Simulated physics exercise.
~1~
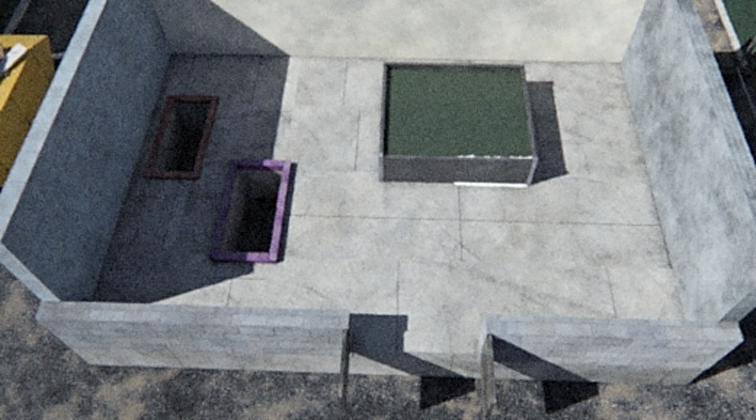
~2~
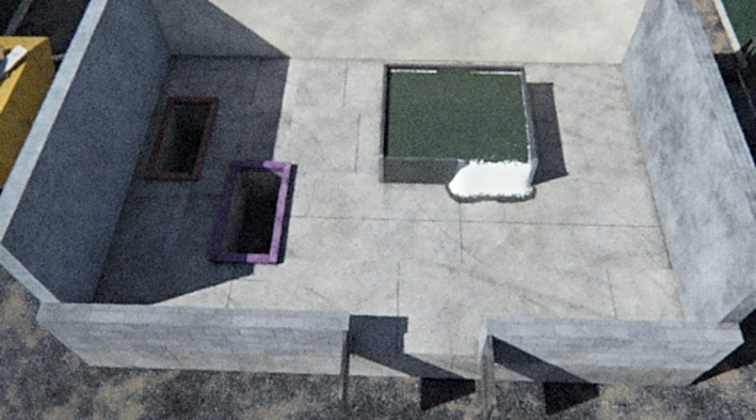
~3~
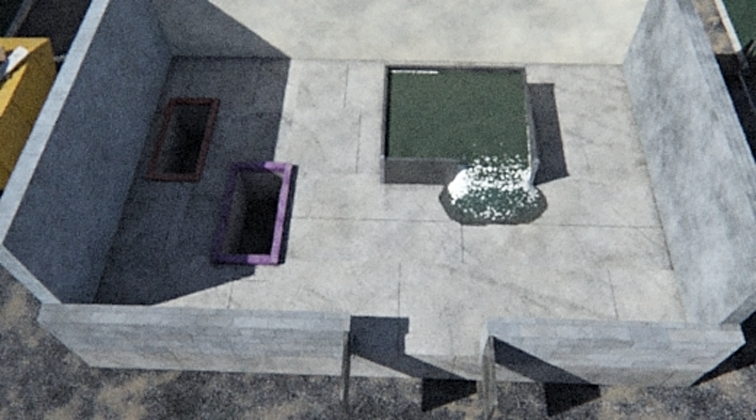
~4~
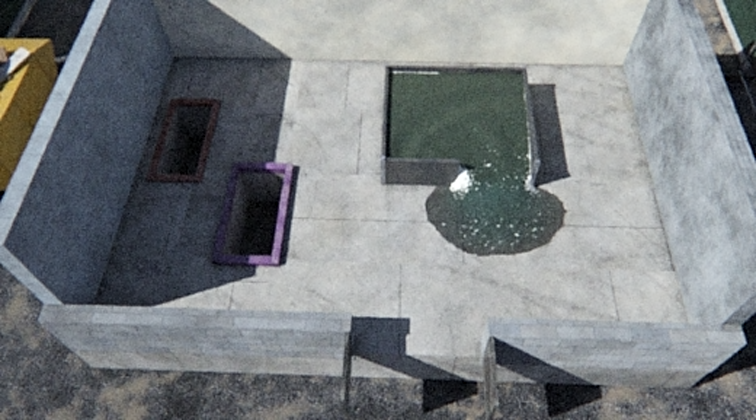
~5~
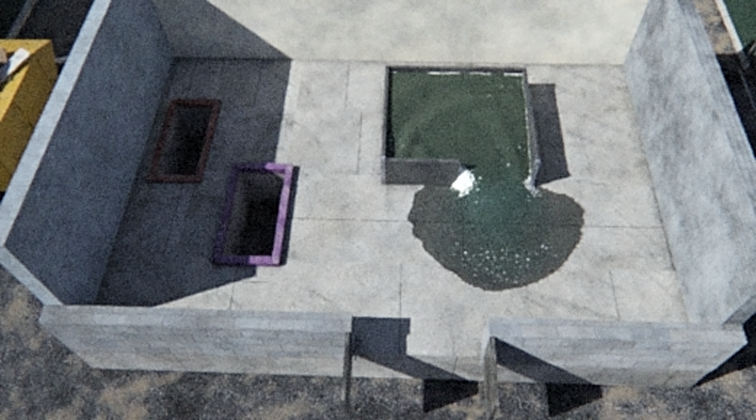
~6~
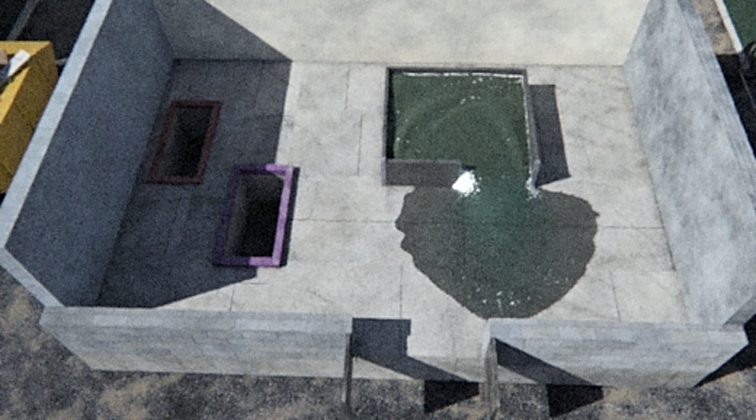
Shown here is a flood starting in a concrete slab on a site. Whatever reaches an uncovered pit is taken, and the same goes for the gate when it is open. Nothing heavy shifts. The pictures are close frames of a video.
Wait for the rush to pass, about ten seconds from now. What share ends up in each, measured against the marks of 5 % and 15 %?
Measured against the marks, the gate ends up with more than 15 %; the red pit ends up with less than 5 %; the purple pit ends up with less than 5 %.
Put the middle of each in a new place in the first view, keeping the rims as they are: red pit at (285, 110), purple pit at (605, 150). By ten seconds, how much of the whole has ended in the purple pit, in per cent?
Roughly 6 per cent ends up in the purple pit.
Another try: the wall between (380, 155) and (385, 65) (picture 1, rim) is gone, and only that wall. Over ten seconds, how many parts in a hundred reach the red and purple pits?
The red pit takes 35 per cent and the purple pit 8 per cent.
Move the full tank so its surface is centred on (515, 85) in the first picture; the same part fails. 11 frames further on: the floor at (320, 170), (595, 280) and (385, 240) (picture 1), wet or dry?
Okay, first one high and dry, second one got wet, last one high and dry.
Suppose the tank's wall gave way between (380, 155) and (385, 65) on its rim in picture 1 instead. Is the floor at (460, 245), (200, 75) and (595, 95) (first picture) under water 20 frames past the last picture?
Result, in sequence: Untouched by the flood; inundated; untouched by the flood.
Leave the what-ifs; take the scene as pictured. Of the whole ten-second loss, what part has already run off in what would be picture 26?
It works out at roughly 45 per cent.
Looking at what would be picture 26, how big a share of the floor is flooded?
I reckon 30 per cent or so.
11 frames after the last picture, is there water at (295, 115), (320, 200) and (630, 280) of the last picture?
Note - in order: Not inundated / not inundated / inundated.
A moment on, water covers 20 % of the floor; the gate 1 %, the red pit 0 %, the purple pit 0 %.
Next, water covers 25 % of the floor; the gate 4 %, the red pit 0 %, the purple pit 0 %.
Then, water covers 30 % of the floor; the gate 11 %, the red pit 0 %, the purple pit 0 %.
Later, water covers 50 % of the floor; the gate 19 %, the red pit 0 %, the purple pit 0 %.
In the end, water covers 70 % of the floor; the gate 26 %, the red pit 0 %, the purple pit 0 %.
